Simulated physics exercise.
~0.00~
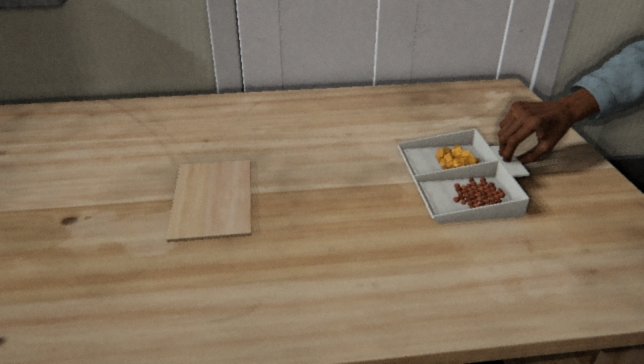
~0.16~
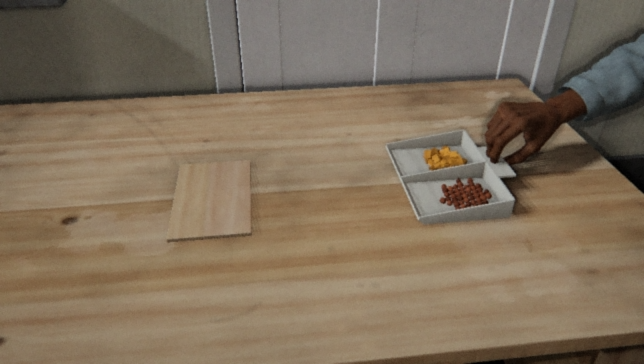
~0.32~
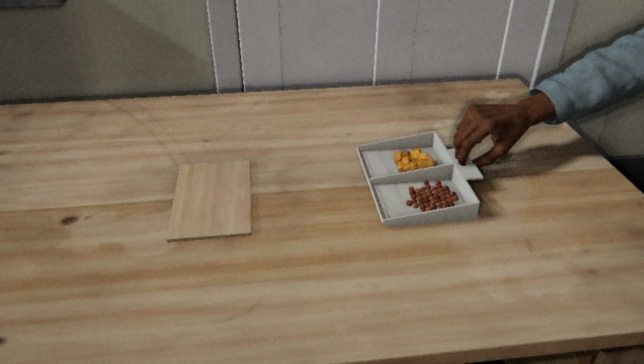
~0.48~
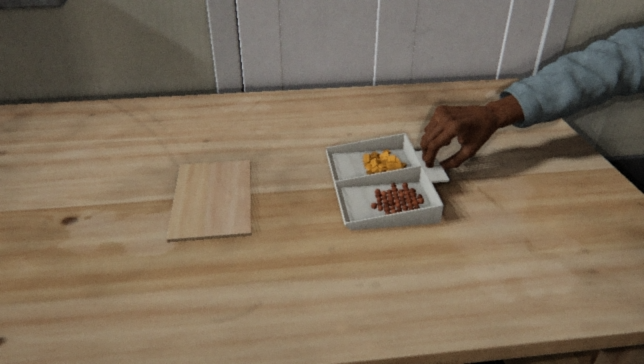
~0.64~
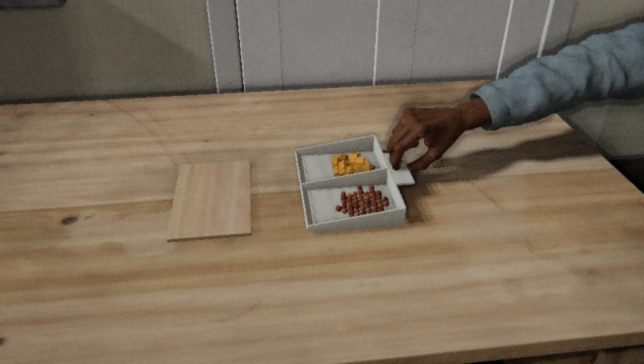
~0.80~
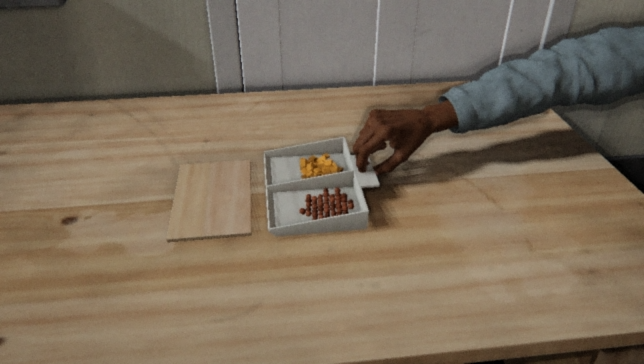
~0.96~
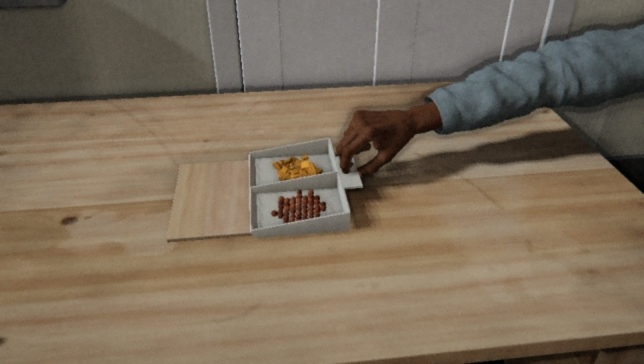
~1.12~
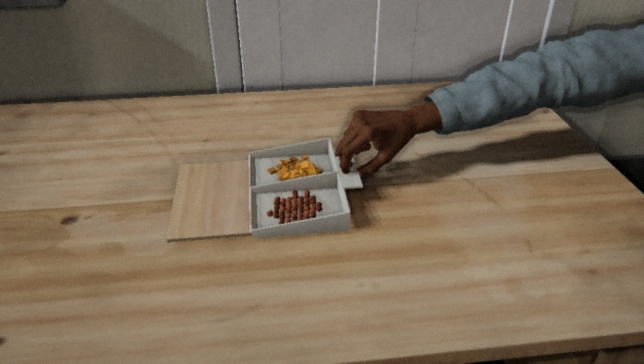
At first, a hand in a blue sleeve holds the tab of a pale divided tray on the right side of a wooden table, with a flat wooden board lying to the left. One compartment contains yellow-orange pieces, and the nearer one holds reddish-brown pieces. The hand pushes the tray steadily left across the tabletop, closing the gap. The tray then reaches the board's right edge and stops, while the board stays put. Both lots shift slightly left inside their compartments. Finally, the tray rests against the board with all the pieces still inside and the hand still at the tab.
